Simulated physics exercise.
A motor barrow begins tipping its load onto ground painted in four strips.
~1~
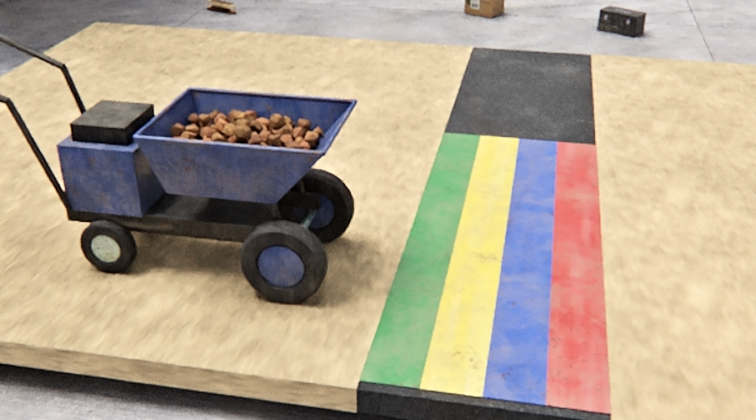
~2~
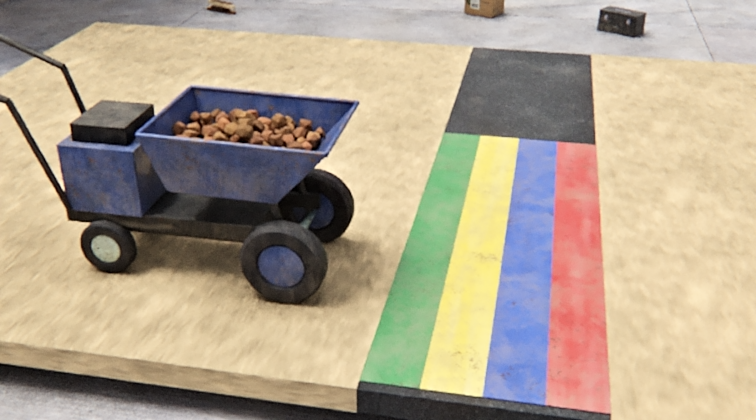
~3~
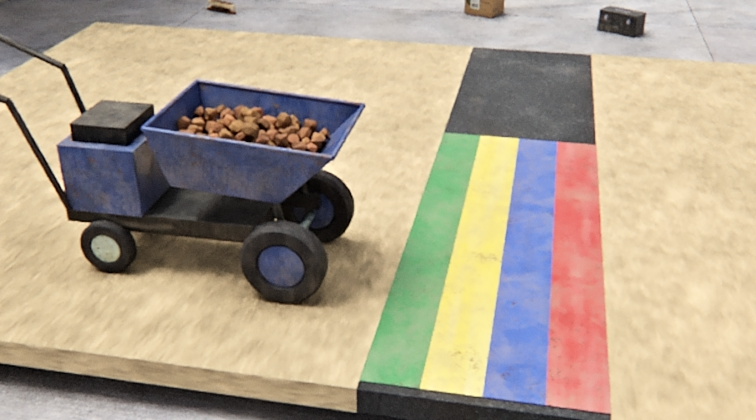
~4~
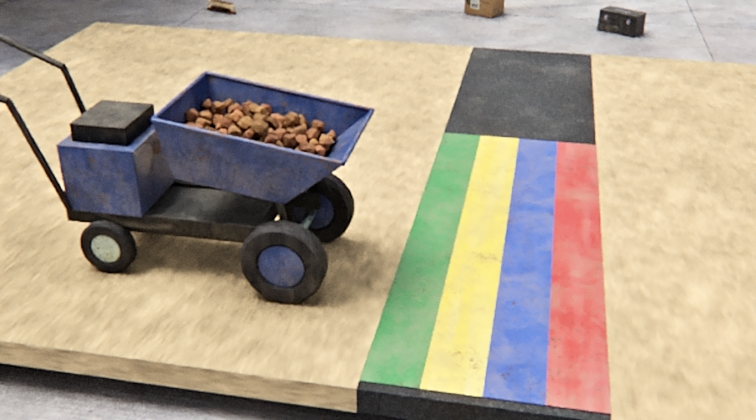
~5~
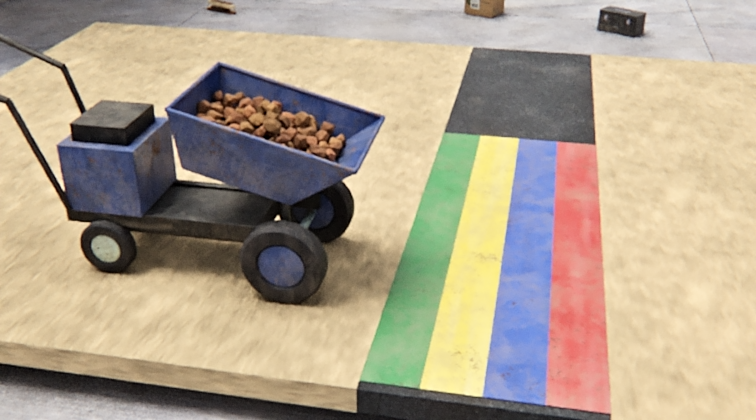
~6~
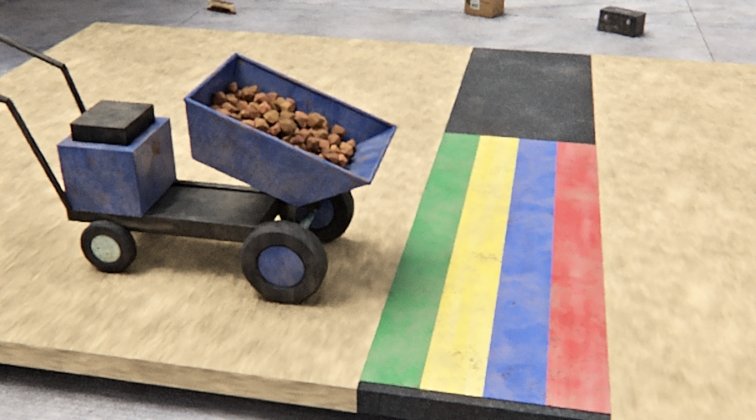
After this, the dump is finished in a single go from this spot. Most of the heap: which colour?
Colour: Yellow.
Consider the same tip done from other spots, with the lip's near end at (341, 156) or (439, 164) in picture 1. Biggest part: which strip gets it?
At the first spot that yellow strip, at the second the strip in red.
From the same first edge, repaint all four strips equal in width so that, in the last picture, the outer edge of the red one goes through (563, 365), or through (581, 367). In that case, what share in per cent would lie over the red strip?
About 20 % and 10 %.
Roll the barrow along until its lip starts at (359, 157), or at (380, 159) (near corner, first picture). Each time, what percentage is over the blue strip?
First position: Some 30 percent; second position: Some 40 percent.
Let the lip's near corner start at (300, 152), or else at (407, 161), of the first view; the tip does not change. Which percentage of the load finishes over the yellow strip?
Okay, so the first one ends at 30 % and the second at 0 %.
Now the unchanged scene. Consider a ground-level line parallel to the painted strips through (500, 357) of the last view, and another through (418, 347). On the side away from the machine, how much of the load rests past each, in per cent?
In order: 30 percent, then 90 percent.
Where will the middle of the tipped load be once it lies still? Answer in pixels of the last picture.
Roughly at (490, 282), give or take.
Soon, skip tipped steeply; all in the skip.
A while on, skip tipped right over; about half in the skip; a small part over the green strip; about a third over the yellow strip; a small part over the blue strip.
Towards the end, skip tipped right over; a small part in the skip; a small part over the green strip; about half over the yellow strip; about a quarter over the blue strip; a small part over the red strip; a stray few off the paint.
Finally, skip tipped right over; a small part in the skip; a small part over the green strip; about half over the yellow strip; about a quarter over the blue strip; a small part over the red strip; a small part off the paint.
